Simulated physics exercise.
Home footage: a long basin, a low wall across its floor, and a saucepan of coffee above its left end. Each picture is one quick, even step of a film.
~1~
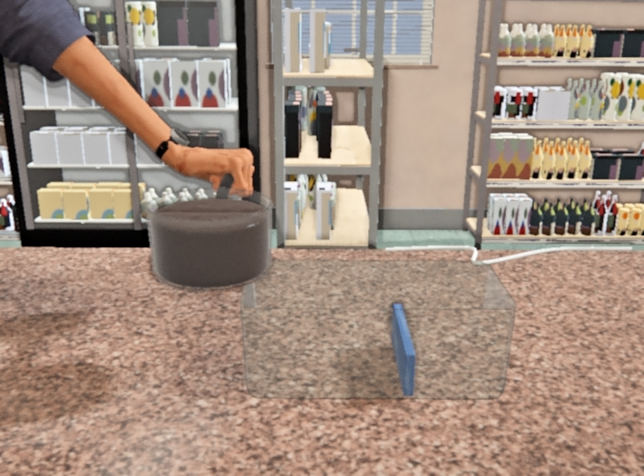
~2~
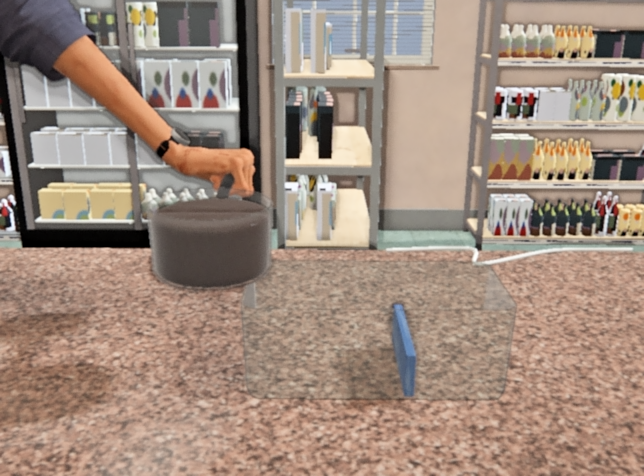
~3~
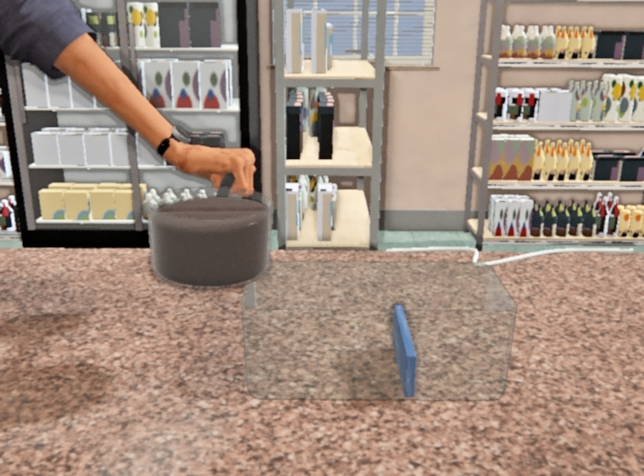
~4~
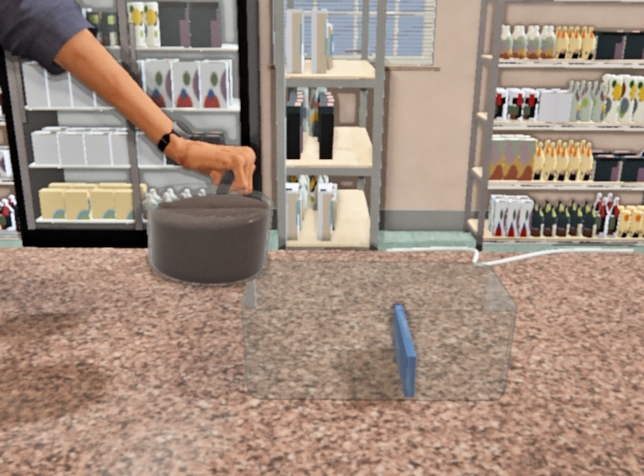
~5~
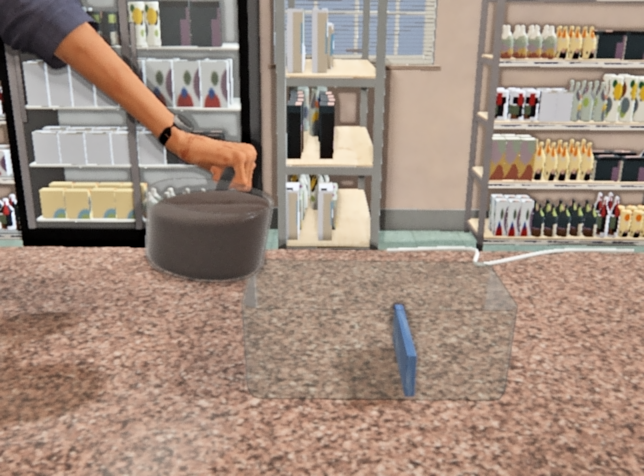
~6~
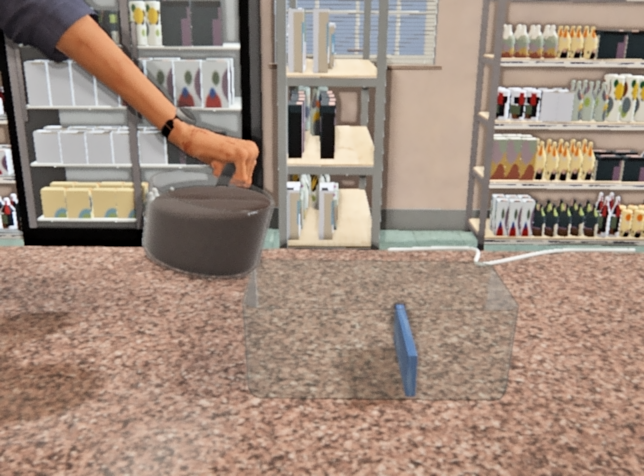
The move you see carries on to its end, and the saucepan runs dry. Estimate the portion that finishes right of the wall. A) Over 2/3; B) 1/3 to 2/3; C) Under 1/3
(C) Under 1/3.
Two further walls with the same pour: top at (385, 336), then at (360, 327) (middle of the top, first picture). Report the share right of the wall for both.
The first placement leaves close to 20 per cent, the second close to 55 per cent.
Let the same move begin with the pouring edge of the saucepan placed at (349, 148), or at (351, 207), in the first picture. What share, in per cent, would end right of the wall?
About 70 per cent, then about 85 per cent.
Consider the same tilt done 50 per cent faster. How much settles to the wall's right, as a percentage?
Result: Roughly 10 %.
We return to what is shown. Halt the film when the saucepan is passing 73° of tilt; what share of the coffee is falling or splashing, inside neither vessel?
It's close to 30 %.
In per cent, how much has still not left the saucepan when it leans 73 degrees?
About 60 per cent.
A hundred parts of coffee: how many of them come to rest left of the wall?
It is close to 95 per cent.
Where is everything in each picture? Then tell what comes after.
It leans 0°; its right rim is at (271, 205); the coffee meets the walls at (153, 212) and (269, 214); the long basin's rim runs from (247, 283) to (502, 285); the wall's top is at (403, 329), in the first frame.
It leans 1°; its right rim is at (271, 206); the coffee meets the walls at (154, 213) and (270, 213), in the second frame.
It leans 2°; its right rim is at (272, 206); the coffee meets the walls at (154, 212) and (270, 212), in the third frame.
It leans 5°; its right rim is at (272, 206); the coffee meets the walls at (153, 210) and (270, 209), in the fourth frame.
It leans 8°; its right rim is at (272, 206); the coffee meets the walls at (152, 205) and (270, 205), in the fifth frame.
It leans 13°; its right rim is at (273, 205); the coffee meets the walls at (152, 200) and (272, 201), in the sixth frame.
A moment on, the saucepan is tipped part way and 59 per cent is still to pour, 11 is left of the wall and 0 right of it.
Next, the saucepan is tipped right over and 7 per cent is still to pour, 78 is left of the wall and 2 right of it.
Then the saucepan is tipped right over and 0 per cent is still to pour, 95 is left of the wall and 3 right of it.
Later the saucepan is tipped right over and 0 per cent is still to pour, 94 is left of the wall and 5 right of it.
At rest 94 per cent lies left of the wall, 5 right of it and 2 outside.
